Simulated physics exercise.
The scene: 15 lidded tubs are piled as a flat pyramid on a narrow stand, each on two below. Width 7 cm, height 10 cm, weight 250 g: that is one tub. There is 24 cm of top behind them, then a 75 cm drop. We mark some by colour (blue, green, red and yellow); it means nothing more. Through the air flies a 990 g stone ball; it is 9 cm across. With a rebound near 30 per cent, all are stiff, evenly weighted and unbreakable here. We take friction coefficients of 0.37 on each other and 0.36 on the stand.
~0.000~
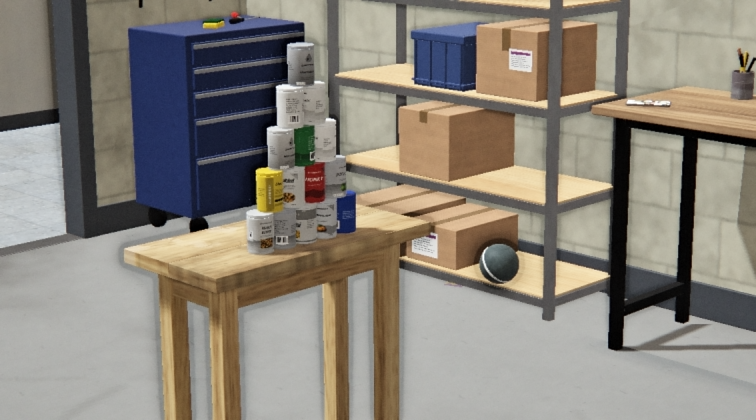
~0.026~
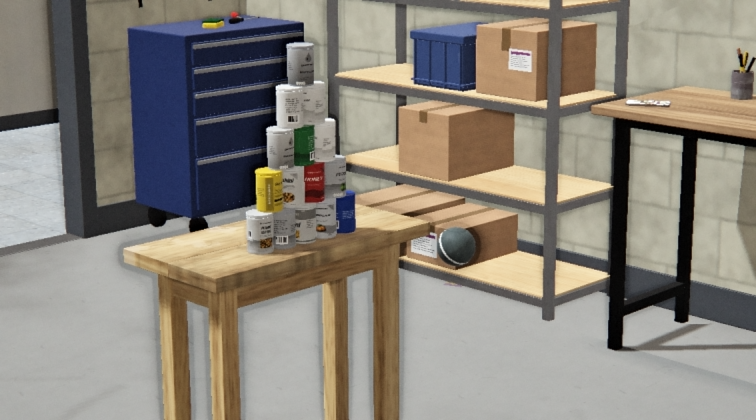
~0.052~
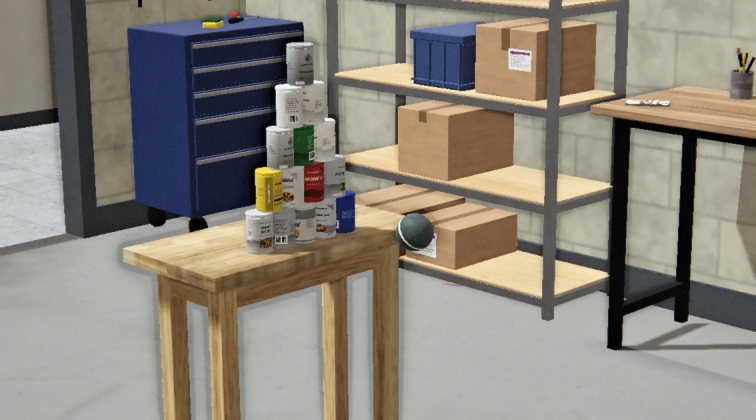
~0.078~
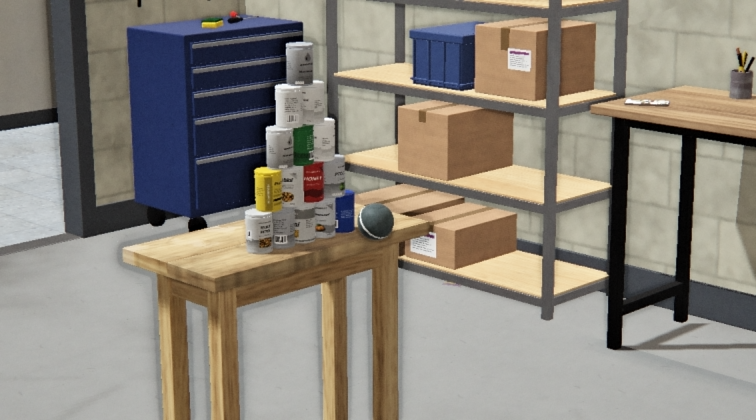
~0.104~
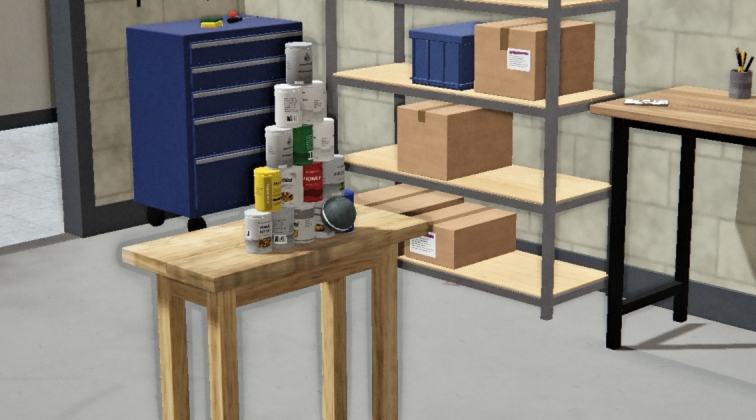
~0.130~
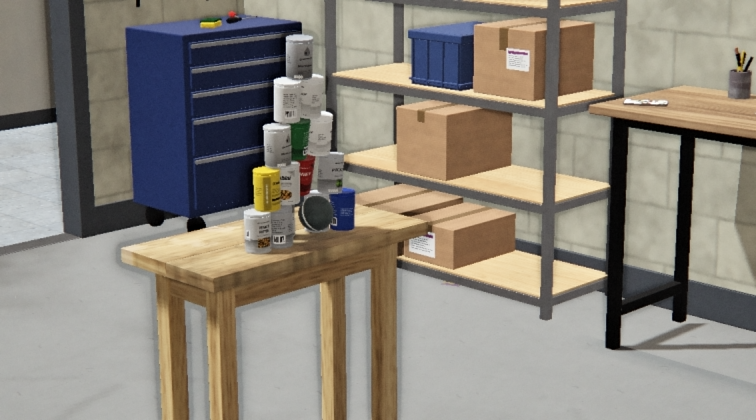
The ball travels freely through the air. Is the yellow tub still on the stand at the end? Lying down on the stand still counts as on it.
Yes.
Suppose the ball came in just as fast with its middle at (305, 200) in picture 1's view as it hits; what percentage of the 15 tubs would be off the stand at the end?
It would then come to 50 per cent.
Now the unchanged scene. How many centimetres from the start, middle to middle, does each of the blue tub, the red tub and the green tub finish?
Roughly blue 15 cm, red 180 cm, green 120 cm.
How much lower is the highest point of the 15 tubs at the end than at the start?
About 30 cm.
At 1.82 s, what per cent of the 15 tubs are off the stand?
45 %.
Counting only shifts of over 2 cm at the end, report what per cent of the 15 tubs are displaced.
Shifted fraction is 80 per cent.
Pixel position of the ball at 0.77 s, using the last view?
Roughly at pixel (128, 396).
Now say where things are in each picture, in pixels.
In the first picture (places mark the middle of the side facing us), ball (499, 264) 59 cm from contact, 5.2 m/s; yellow tub (262, 192); green tub (300, 147); blue tub (338, 215); nothing disturbed.
In the second picture, ball (456, 246) 45 cm from contact, 5.1 m/s; yellow tub (261, 192).
In the third picture, ball (415, 232) 32 cm from contact, 5.1 m/s; yellow tub (261, 192).
In the fourth picture, ball (376, 222) 19 cm from contact, 5.1 m/s; yellow tub (261, 192).
In the fifth picture, ball (339, 214) 56 mm from contact, 5.1 m/s; yellow tub (260, 192).
In the sixth picture, ball (316, 213) after contact, 2.1 m/s; yellow tub (259, 192); green tub (295, 142) leaning 11°; 11 disturbed, none off the stand.
After 0.35 s, ball still moving; none of the 15 tubs off the stand, 13 disturbed; yellow tub leaning 3°; red tub upside down.
After 0.77 s, ball still moving; 5 of the 15 tubs off the stand; yellow tub shifted 10 mm; green tub upside down.
After 1.82 s, ball still moving; 7 of the 15 tubs off the stand; yellow tub shifted 10 mm; green tub on its side.
By the end (2.4 s), ball rolling away; 9 of the 15 tubs off the stand; yellow tub shifted 10 mm; green tub on its side; red tub on its side. As the last picture would show them, middles, yellow tub near (263, 189).
